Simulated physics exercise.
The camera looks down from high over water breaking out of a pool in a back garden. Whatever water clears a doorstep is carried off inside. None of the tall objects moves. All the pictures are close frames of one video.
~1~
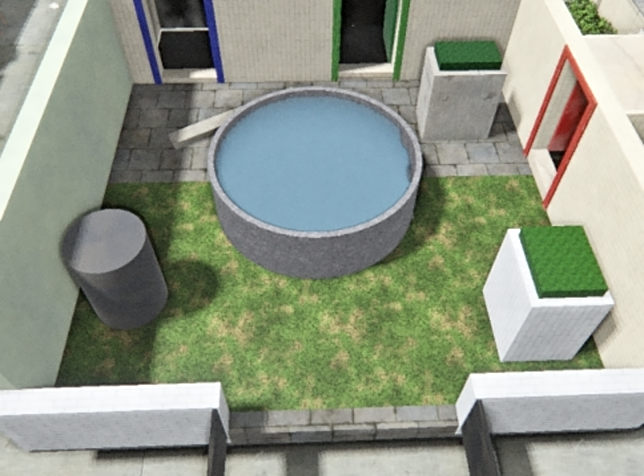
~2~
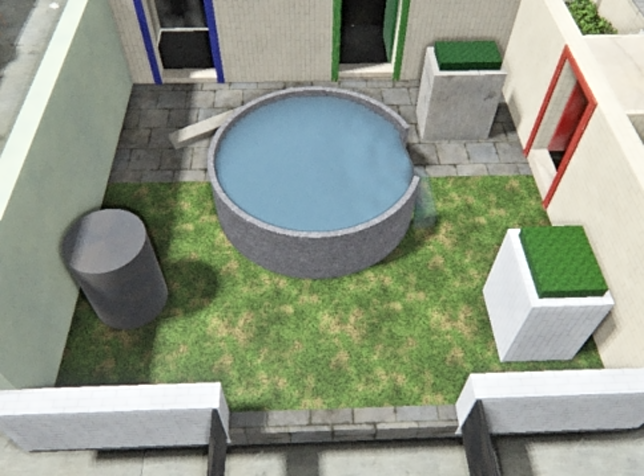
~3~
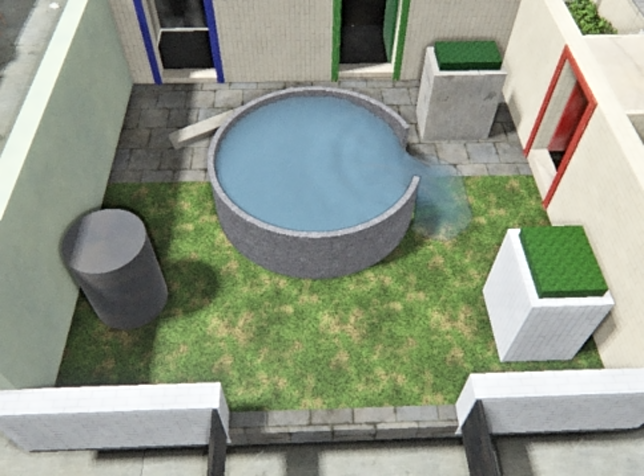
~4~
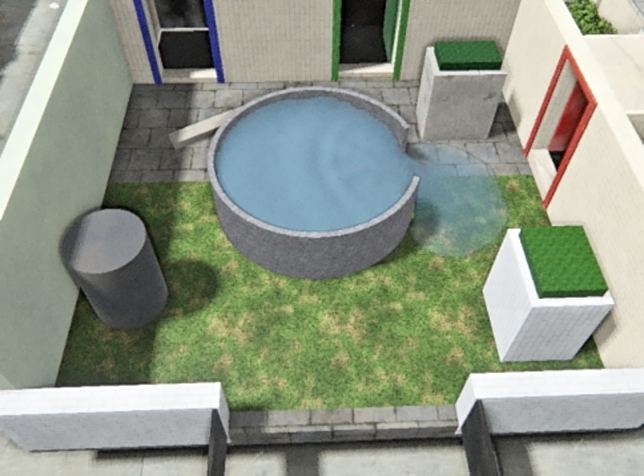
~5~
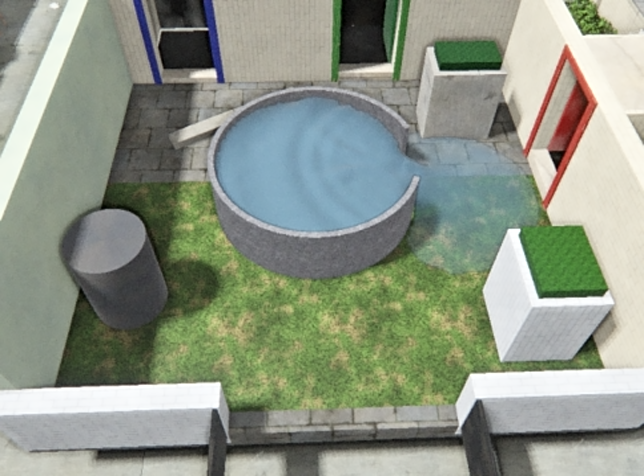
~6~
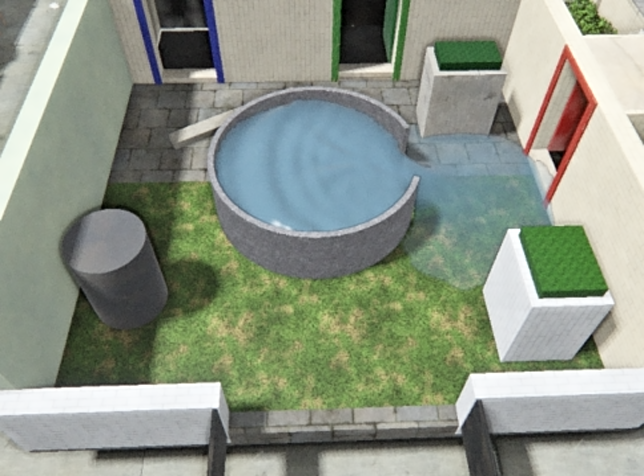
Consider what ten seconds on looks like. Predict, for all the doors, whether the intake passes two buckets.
My prediction: I expect the red door to go past two buckets; I expect the blue door to stop at two buckets or less; I expect the green door to stop at two buckets or less.
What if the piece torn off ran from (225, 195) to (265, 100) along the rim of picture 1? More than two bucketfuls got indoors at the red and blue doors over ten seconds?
Note: Red misses the line, blue crosses the line.
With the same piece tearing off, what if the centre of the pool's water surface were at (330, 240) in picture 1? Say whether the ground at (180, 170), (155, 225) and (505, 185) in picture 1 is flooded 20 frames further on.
So, in the order given, I'd say unaffected, unaffected, soaked through.
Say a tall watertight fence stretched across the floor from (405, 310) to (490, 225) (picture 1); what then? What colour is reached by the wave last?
It is the door marked blue.
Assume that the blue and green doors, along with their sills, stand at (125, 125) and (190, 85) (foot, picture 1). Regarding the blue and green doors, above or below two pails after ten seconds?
Result - the blue one stays within limits while the green one stays within limits.
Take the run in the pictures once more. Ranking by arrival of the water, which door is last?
The blue one.
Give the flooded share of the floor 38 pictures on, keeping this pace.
My best guess is some 85 %.
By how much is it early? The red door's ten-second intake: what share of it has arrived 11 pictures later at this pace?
45 %.
A moment on, water covers 20 % of the floor; the red door over two buckets in, the blue door not reached, the green door not reached.
Next, water covers 30 % of the floor; the red door far over two buckets in, the blue door not reached, the green door not reached.
Then, water covers 50 % of the floor; the red door far over two buckets in, the blue door not reached, the green door wet at the sill, nothing in.
Later, water covers 85 % of the floor; the red door far over two buckets in, the blue door wet at the sill, nothing in, the green door wet at the sill, nothing in.
In the end, water covers 95 % of the floor; the red door far over two buckets in, the blue door wet at the sill, nothing in, the green door wet at the sill, nothing in.
